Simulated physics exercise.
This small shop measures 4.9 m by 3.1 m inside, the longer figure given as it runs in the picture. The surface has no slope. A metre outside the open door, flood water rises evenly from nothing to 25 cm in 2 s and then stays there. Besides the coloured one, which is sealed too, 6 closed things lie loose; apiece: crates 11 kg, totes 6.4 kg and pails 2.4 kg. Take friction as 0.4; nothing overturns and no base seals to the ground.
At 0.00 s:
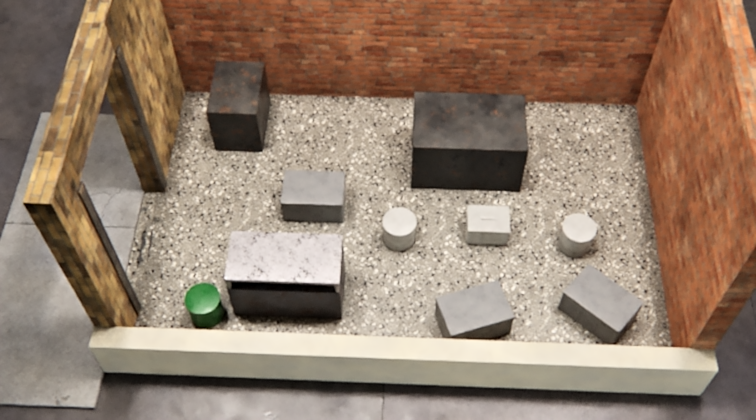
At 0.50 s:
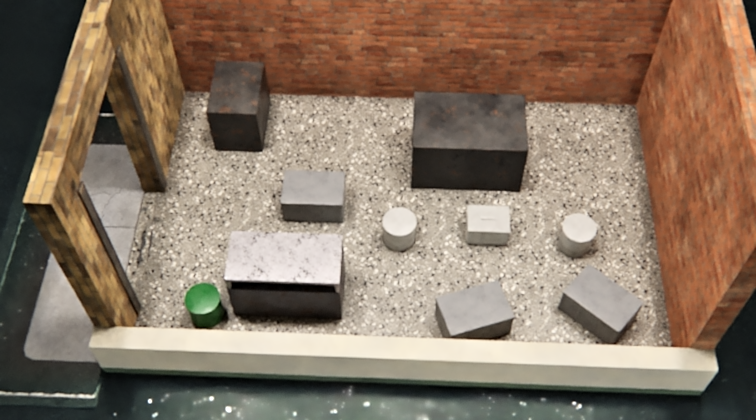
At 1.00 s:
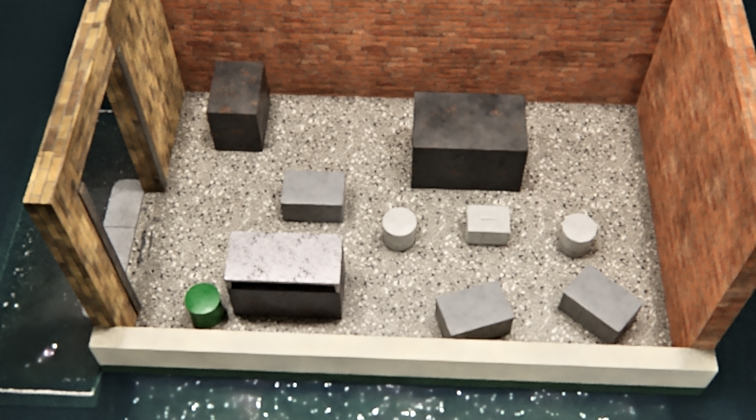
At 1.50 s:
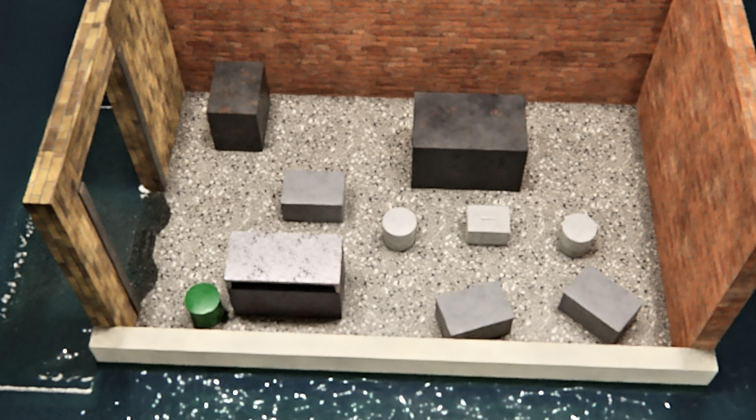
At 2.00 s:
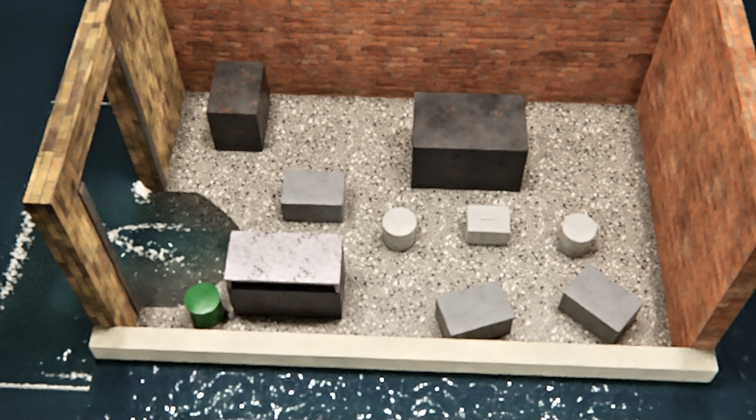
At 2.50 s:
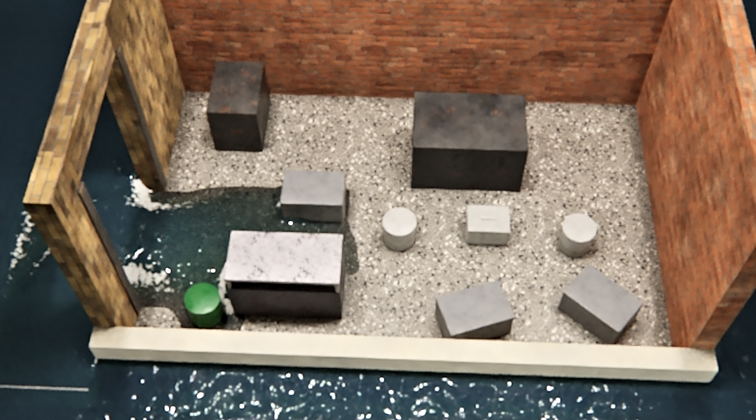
Dark water surrounding a small brick-walled shop, then spreading in through the left doorway around a green pail and grey blocks, which stay still.
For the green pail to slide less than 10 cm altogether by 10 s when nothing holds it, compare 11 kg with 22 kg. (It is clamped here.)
For it, neither weight holds it.
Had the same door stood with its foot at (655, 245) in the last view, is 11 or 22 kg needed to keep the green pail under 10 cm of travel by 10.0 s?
Then only the higher weight holds it.
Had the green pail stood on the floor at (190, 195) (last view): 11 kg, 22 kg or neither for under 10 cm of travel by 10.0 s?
Only the larger holds.
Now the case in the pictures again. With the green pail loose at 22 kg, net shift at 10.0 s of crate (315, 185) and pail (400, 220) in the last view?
In turn: 250 cm, 140 cm.
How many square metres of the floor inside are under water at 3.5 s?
Roughly 7.0 m2.
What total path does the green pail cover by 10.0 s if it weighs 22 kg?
Some 20 cm in all.
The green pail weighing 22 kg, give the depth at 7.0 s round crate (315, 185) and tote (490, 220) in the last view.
Roughly 7 and 12 cm.
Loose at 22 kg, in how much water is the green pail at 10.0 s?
Roughly 15 cm.
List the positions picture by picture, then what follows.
The first frame shows the green pail at (202, 298) rests on the ground; 0.0 m2 under water; 0 of 7 have shifted.
The second frame shows the green pail at (202, 298), on the bottom; 0.0 m2 under water; 0 of 7 have shifted.
The third frame shows the green pail at (202, 298), on the bottom; 0.0 m2 under water; 0 of 7 have shifted.
The fourth frame shows the green pail at (202, 298) rests on the ground; 0.0 m2 under water; 0 of 7 have shifted.
The fifth frame shows the green pail at (202, 298) rests on the ground; water covers 0.9 m2; 0 of 7 have shifted.
The sixth frame shows the green pail at (202, 298), on the bottom; water covers 1.9 m2; 0 of 7 have shifted.
After 3.5 s the green pail would be 34 cm from its start with 11 kg and 24 cm from its start with 22 kg; 13 cm of water round it then.
After 4.5 s the green pail would be 41 cm from its start with 11 kg and 24 cm from its start with 22 kg; 11 cm of water round it then.
After 7.0 s the green pail would be 44 cm from its start with 11 kg and 24 cm from its start with 22 kg; 14 cm of water round it then.
After 10.0 s the green pail would be 25 cm from its start with 11 kg and 24 cm from its start with 22 kg; 15 cm of water round it then.
